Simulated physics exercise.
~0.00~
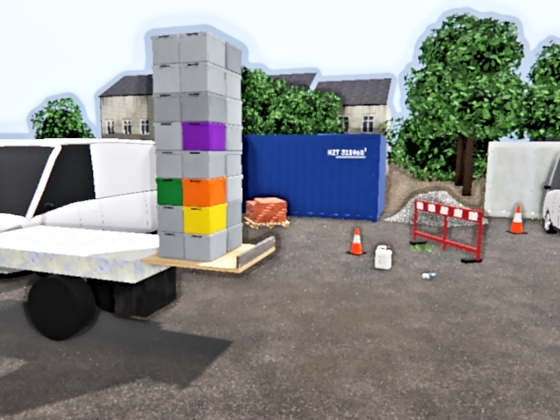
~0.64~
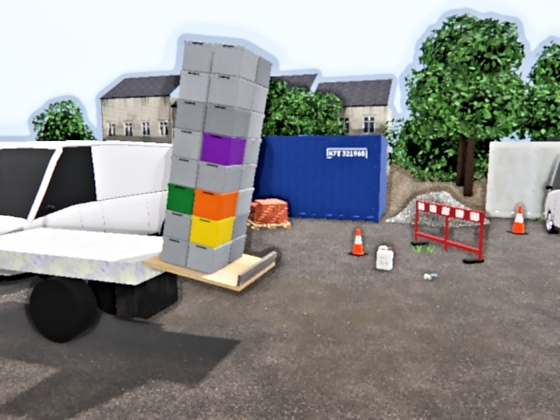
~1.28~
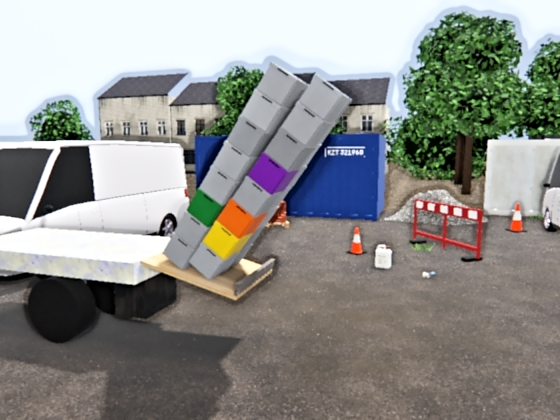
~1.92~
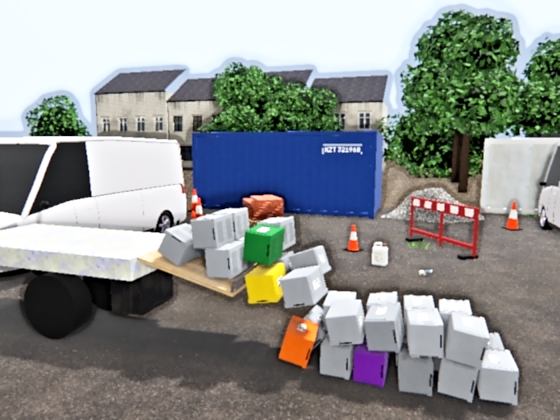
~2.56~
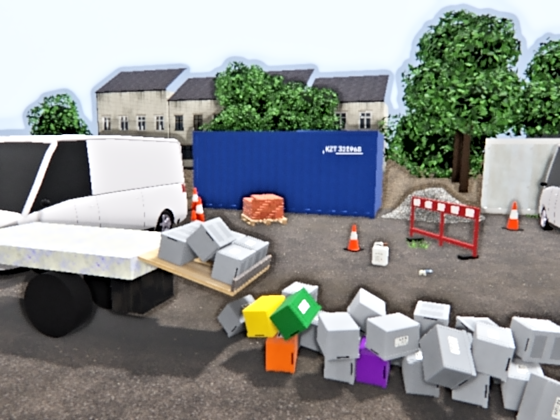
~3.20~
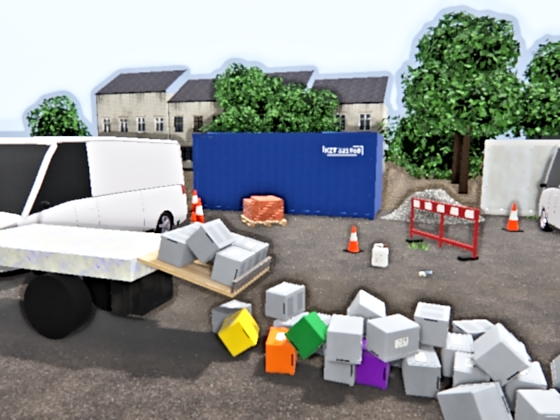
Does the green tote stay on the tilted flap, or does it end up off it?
It ends up off the flap. It goes over with the toppling stack and comes to rest among the spilled totes on the ground, near the orange one.
